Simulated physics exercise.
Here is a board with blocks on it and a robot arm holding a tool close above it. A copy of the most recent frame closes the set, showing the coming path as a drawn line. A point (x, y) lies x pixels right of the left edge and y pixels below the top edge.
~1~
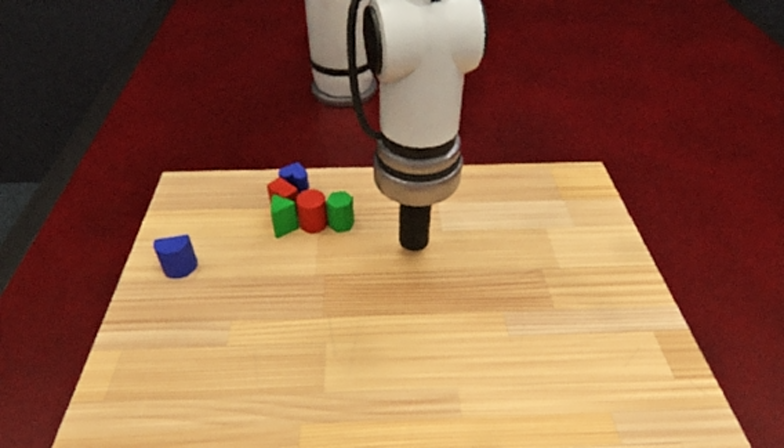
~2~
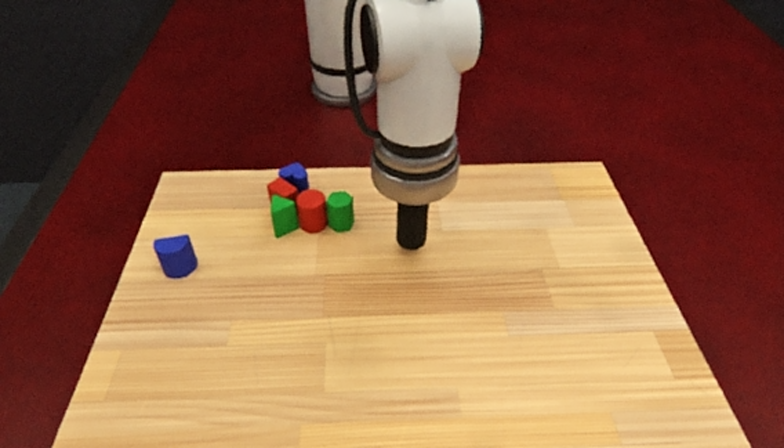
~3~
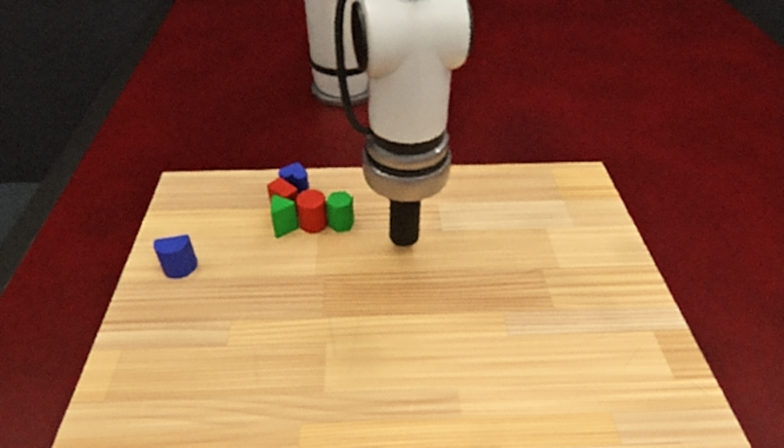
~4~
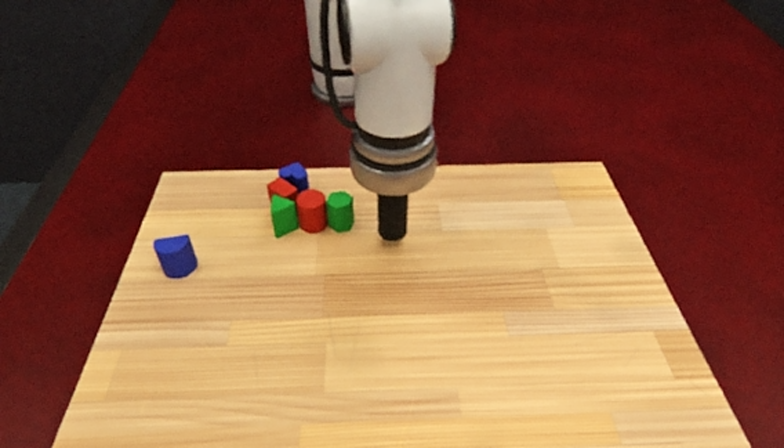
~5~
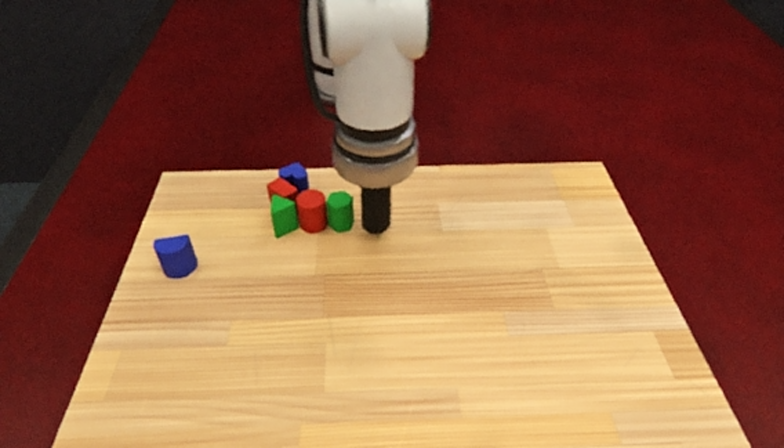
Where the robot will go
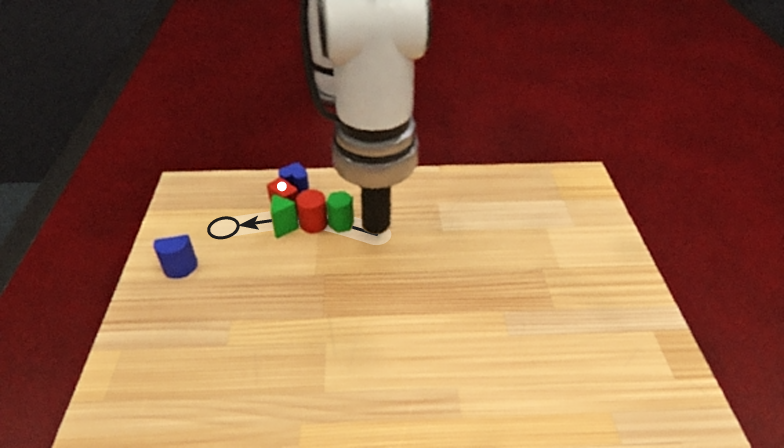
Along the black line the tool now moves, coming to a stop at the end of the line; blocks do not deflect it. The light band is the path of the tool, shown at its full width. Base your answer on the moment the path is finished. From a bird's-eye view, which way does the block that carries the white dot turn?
Clockwise from above.
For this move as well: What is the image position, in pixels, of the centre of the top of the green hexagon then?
Its top middle will sit at (296, 175).
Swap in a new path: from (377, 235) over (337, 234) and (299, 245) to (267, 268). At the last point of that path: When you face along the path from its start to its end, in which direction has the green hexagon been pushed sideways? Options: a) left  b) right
Answer: B.
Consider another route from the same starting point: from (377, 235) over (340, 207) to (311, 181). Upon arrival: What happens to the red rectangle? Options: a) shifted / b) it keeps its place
The correct letter is a.
The line goes from (377, 235) by way of (329, 221) and (277, 220) to (223, 228); the dot is on the red rectangle.
What follows on the original path. One third of the way, tool (327, 210); green three-sided block (269, 205); red rectangle (262, 184), turned 45° clockwise; red disc (285, 192); green hexagon (310, 183), turned 30° clockwise.
Two thirds of the way, tool (274, 210); green three-sided block (257, 209); red rectangle (231, 178), turned 90° clockwise; blue heart block (288, 163), turned 40° anticlockwise; red disc (245, 188); green hexagon (296, 175), turned 105° clockwise.
At the end, tool (221, 217); green three-sided block (247, 214), turned 45° anticlockwise; red rectangle (219, 171), turned 130° clockwise; blue heart block (288, 163), turned 40° anticlockwise; red disc (208, 186); green hexagon (296, 175), turned 105° clockwise.
